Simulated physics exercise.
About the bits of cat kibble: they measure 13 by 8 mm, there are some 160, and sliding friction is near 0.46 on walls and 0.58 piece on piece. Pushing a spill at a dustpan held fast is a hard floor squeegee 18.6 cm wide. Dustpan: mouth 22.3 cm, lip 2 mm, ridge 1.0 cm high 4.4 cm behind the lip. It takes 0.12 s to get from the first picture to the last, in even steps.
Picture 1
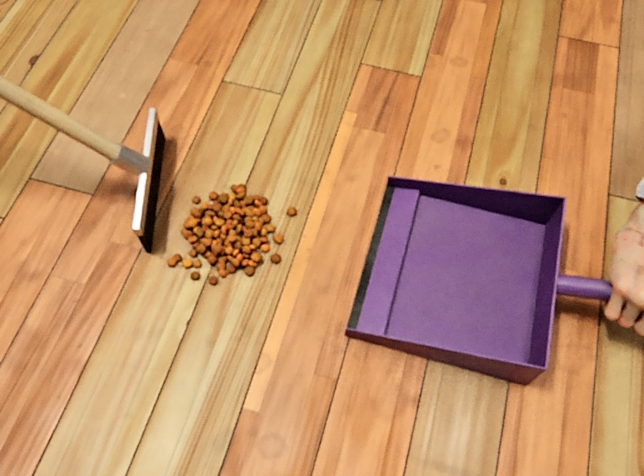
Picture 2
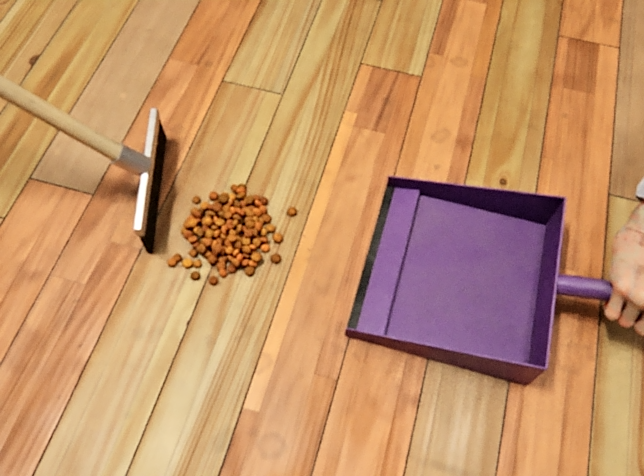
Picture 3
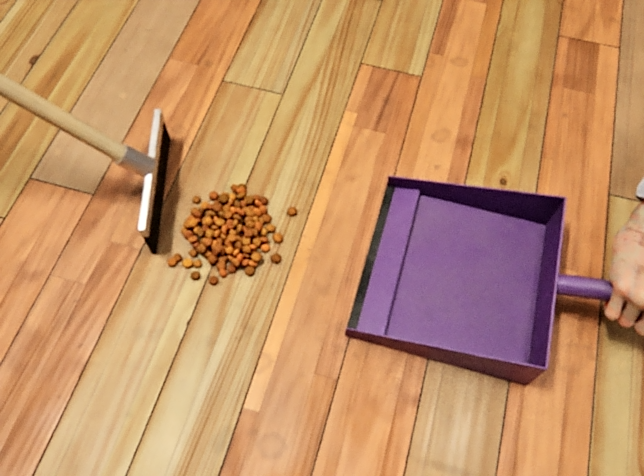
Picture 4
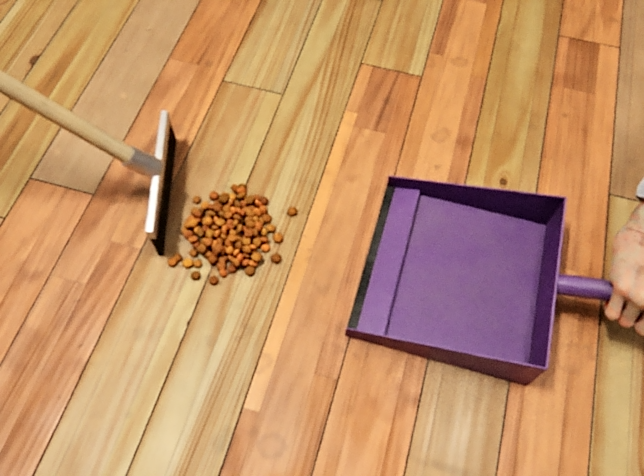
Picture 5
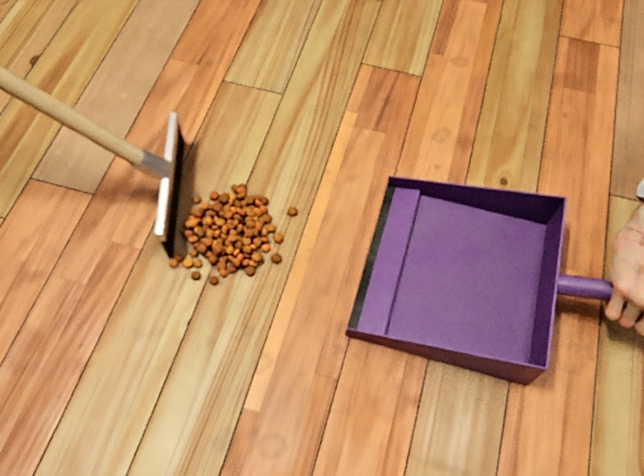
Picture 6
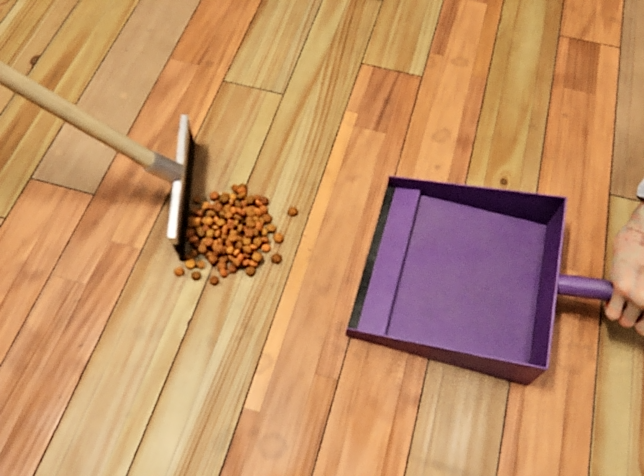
A hand holding a purple dustpan still on a wooden floor while a squeegee slides right into a pile of brown kibble.
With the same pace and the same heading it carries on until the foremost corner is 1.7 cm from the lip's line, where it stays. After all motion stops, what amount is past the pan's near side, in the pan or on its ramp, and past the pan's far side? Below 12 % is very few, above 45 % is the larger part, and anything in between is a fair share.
Near side: Very few, pan: A fair share, far side: Very few.
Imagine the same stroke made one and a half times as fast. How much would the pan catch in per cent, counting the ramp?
Some 40 %.
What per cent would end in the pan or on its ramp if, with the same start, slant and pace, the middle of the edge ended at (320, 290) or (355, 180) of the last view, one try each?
About 10 and 20 per cent.
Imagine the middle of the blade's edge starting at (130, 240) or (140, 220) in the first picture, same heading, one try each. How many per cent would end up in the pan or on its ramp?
I'd put it near 5 per cent for the first and near 15 per cent for the second.
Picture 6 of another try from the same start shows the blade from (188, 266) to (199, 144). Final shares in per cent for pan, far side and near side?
You'd see pan at 25, far at 5 and near at 10.
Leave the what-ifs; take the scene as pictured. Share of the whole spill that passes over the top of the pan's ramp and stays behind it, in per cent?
Estimate: About 0 %.
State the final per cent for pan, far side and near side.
Near: 0; pan: 30; far: 5 (percent).
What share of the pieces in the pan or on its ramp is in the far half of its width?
Some 50 per cent.
Then, 0.17 s after the last picture, middle of the blade 14 cm from the lip; 0 % over the lip, far side 0 %, near side 0 %.
Then, 0.28 s after the last picture, middle of the blade 7 cm from the lip; 0 % over the lip, far side 0 %, near side 0 %.
Then, 0.52 s after the last picture, middle of the blade 4 cm from the lip; 30 % over the lip, far side 5 %, near side 0 %.
In the end, near side 0 %, pan 30 %, far side 5 %, in front of the lip or behind the blade 65 %.
